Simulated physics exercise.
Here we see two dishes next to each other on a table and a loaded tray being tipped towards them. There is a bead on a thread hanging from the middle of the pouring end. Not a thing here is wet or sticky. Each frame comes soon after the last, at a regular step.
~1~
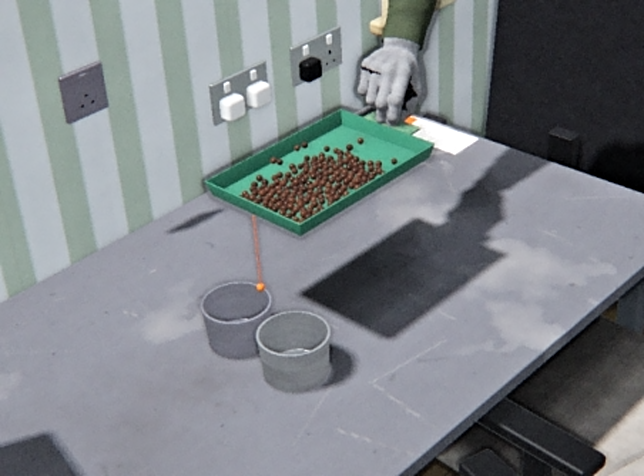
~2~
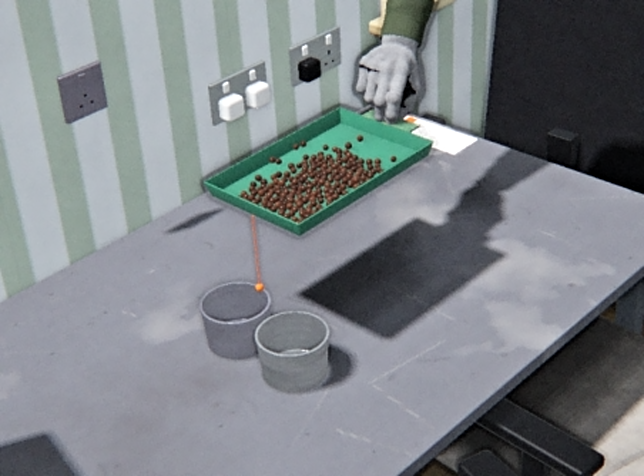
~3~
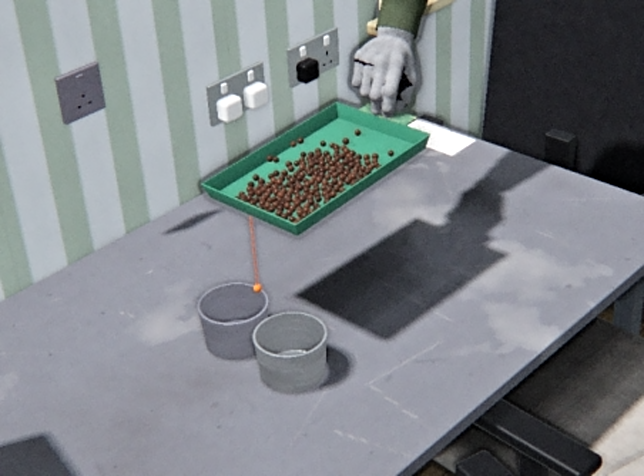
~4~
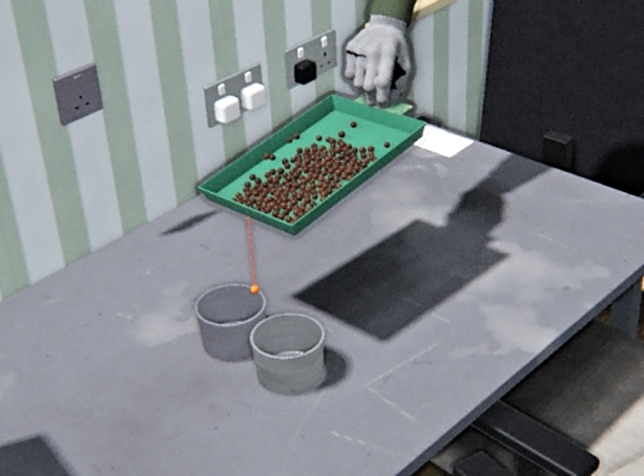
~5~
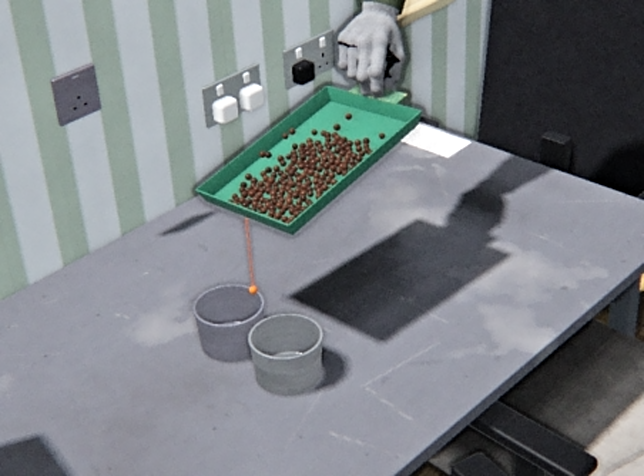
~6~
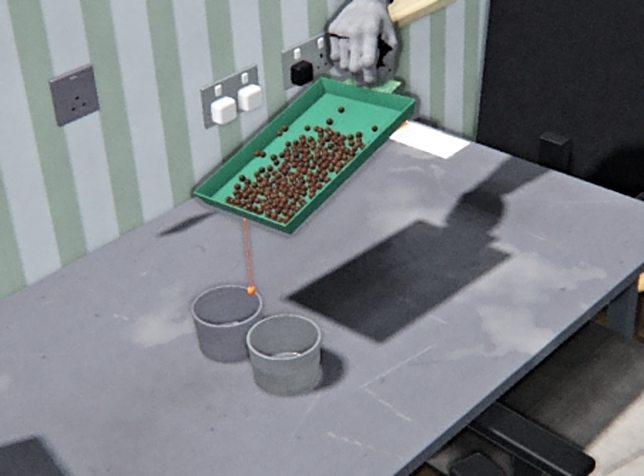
At the start, a gloved hand holds a green tray of chocolate balls level above two grey dishes on a table, a bead hanging on a thread from its near end. The hand then gradually raises the far end, tilting the tray toward its left corner, and the balls begin shifting down it.
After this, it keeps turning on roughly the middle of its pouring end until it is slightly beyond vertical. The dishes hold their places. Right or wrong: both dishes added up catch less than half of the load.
Right, they catch less than half.
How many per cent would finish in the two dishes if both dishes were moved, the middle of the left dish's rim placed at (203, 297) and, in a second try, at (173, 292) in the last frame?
Trial 1 80%, trial 2 80%.
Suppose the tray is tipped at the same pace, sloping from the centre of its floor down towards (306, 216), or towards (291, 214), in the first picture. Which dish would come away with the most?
The first try favours the dish to the right; the second favours the dish to the right.
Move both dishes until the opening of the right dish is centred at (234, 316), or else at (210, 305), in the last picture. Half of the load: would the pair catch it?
A majority, then a majority.
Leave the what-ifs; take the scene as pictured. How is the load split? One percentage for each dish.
Final share: Left dish at 40 per cent, right dish at 0 per cent.
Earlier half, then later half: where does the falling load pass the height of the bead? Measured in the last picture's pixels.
It passes near (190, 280) first and then near (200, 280).
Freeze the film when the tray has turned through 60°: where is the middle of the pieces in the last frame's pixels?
I'd put the middle close to (230, 196).
Shortly afterwards, tray tipped steeply; all but a few on the tray; only a few outside both; a little in the air.
Next, tray tipped right over; a little on the tray; near a third in the left dish; near half outside both; a little in the air.
Some moments later, tray tipped past a quarter turn; near a third in the left dish; near two thirds outside both.
In the end, tray tipped past a quarter turn; none at all in the right dish; near a third in the left dish; near two thirds outside both.
